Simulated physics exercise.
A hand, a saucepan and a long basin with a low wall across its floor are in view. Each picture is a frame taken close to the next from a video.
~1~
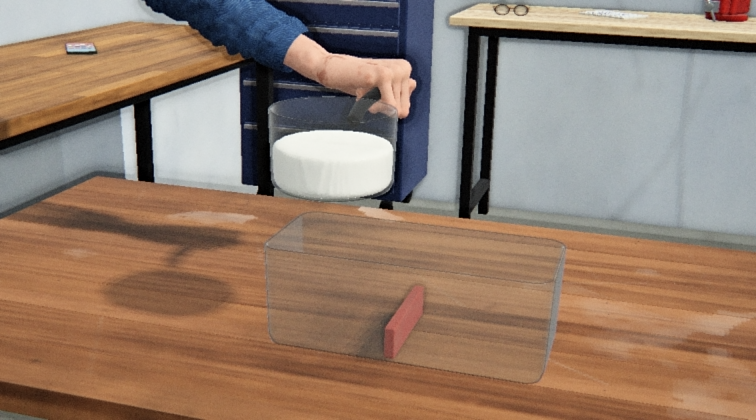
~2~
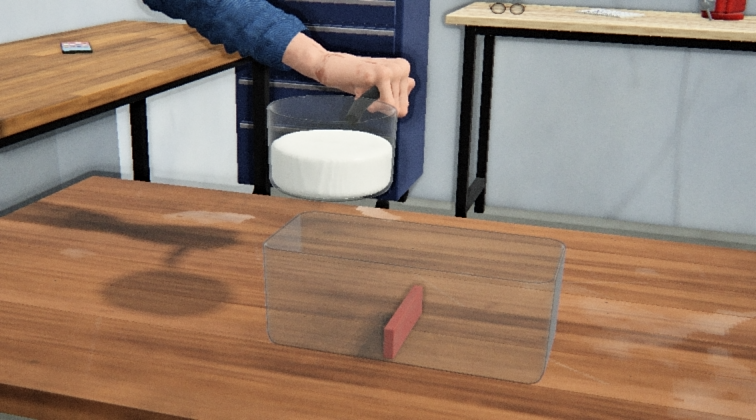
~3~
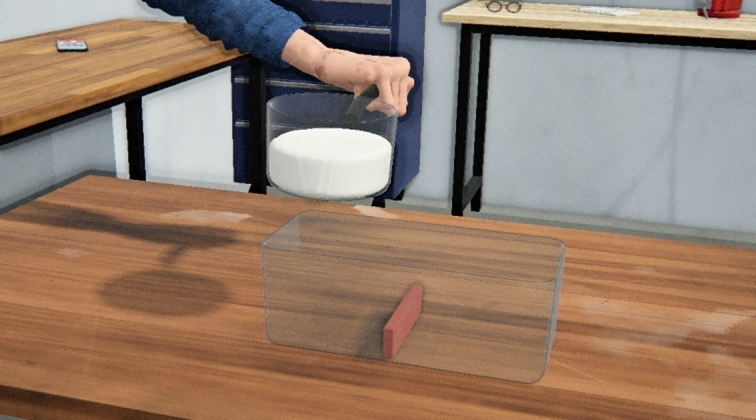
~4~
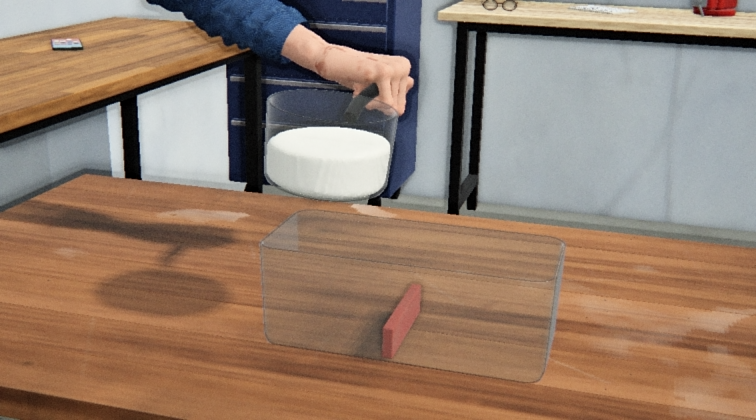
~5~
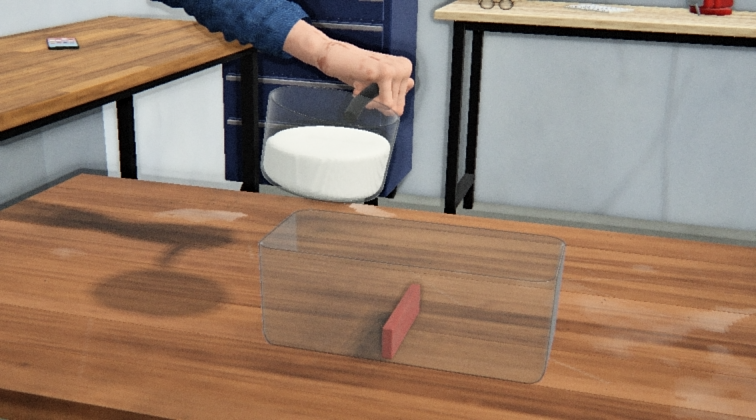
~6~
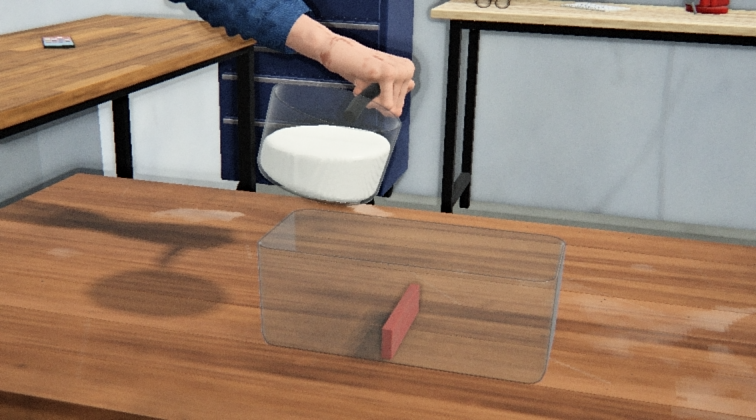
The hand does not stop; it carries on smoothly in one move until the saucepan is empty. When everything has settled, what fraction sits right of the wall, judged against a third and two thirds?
High range.
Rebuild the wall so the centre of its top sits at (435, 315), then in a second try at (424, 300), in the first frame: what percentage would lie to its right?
About 40 per cent on the first try, and 55 per cent on the second.
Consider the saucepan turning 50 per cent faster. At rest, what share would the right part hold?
Near 75 parts in a hundred.
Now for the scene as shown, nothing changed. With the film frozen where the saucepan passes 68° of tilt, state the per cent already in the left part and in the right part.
About 0 per cent on the left and 5 on the right.
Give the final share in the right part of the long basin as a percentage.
Share: Roughly 80 %.
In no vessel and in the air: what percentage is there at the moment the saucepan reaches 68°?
I'd reckon some 20 per cent.
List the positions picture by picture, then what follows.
In the first frame, tilt 0°; pouring edge (394, 116); surface from (280, 138) to (392, 149); the long basin's rim runs from (284, 229) to (560, 264); the wall's top is at (405, 308).
In the second frame, tilt 1°; pouring edge (394, 116); surface from (279, 137) to (391, 148).
In the third frame, tilt 3°; pouring edge (394, 117); surface from (277, 136) to (390, 147).
In the fourth frame, tilt 6°; pouring edge (395, 119); surface from (275, 135) to (389, 147).
In the fifth frame, tilt 10°; pouring edge (396, 124); surface from (272, 134) to (390, 146).
In the sixth frame, tilt 15°; pouring edge (397, 130); surface from (271, 133) to (390, 146).
A moment on, the tilt is 68° and 75 per cent is still to pour, 0 is left of the wall and 5 right of it.
Next, the tilt is 100° and 19 per cent is still to pour, 9 is left of the wall and 63 right of it.
Then the tilt is 106° and 1 per cent is still to pour, 18 is left of the wall and 81 right of it.
Later the tilt is 106° and 0 per cent is still to pour, 21 is left of the wall and 79 right of it.
In the end 21 per cent lies left of the wall, 79 right of it and 0 outside.
